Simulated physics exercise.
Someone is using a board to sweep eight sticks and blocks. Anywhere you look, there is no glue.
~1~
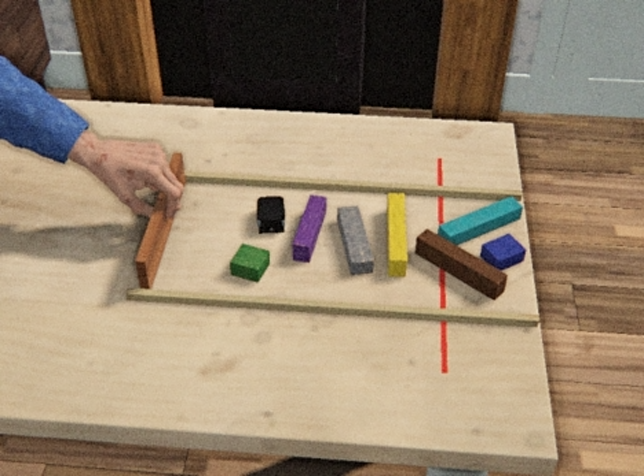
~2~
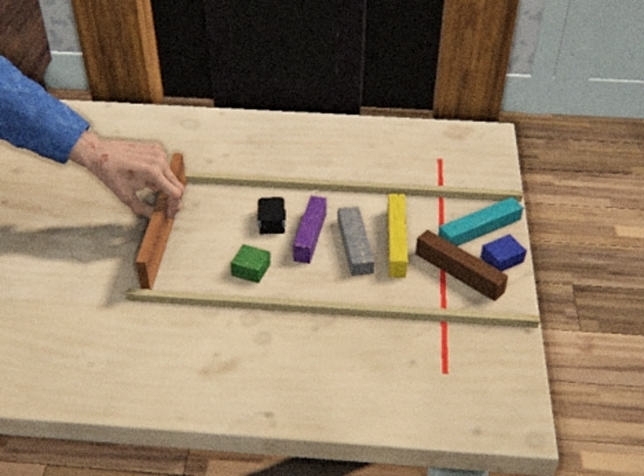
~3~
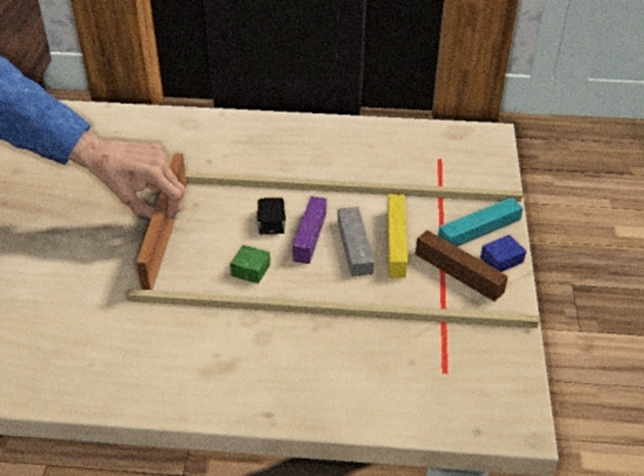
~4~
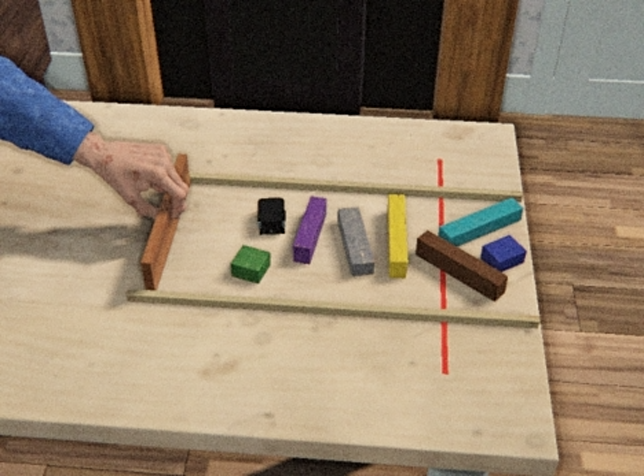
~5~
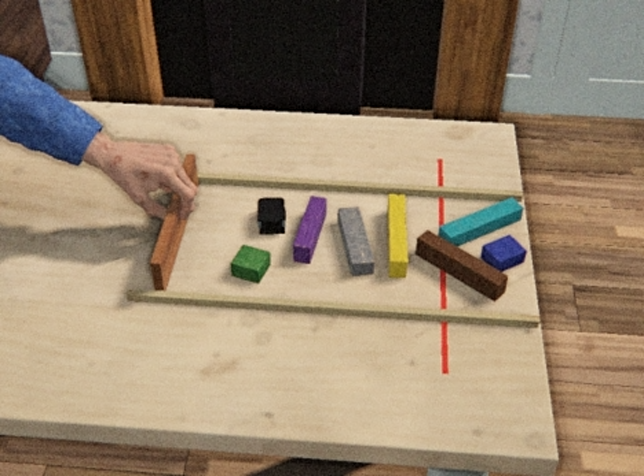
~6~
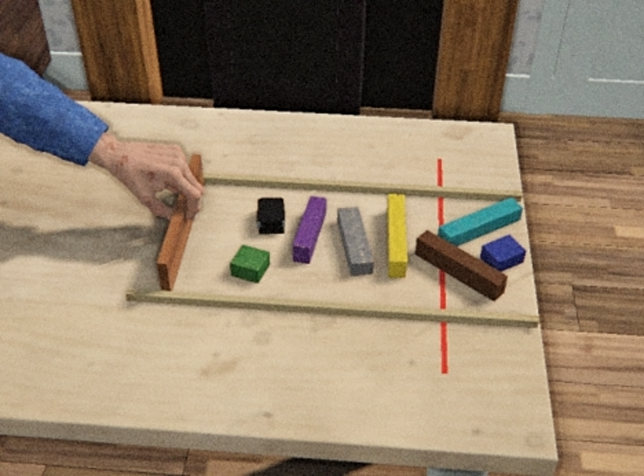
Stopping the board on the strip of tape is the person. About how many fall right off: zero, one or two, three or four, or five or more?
The count that comes down will most likely be three, maybe four.
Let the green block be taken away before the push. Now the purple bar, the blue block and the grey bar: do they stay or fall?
Well, the purple bar is left in place, the blue block topples off and the grey bar is left in place.
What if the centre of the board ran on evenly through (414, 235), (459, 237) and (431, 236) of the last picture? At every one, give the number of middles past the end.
Place by place: 1, 4 and 3.
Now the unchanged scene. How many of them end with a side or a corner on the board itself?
At rest, 2 are in contact.
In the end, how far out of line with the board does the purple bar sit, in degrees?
I'd estimate about 0 degrees.
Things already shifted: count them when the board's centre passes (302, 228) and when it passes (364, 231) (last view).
Tally: First 4; then 7.
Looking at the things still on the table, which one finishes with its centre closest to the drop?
That would be the yellow bar.
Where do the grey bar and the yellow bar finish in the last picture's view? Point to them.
The grey bar comes to rest close to (501, 249), while the yellow bar rests close to (520, 242).
Soon after, none off yet; blue block at rest near (503, 254); turquoise bar at rest near (481, 223); brown bar at rest near (460, 265).
Then, none off yet; blue block moved a little near (521, 251); turquoise bar moved a little near (514, 219); brown bar moved about its own width near (520, 279).
By the end, the number that fall off is three or four; fallen, brown bar, turquoise bar and blue block.
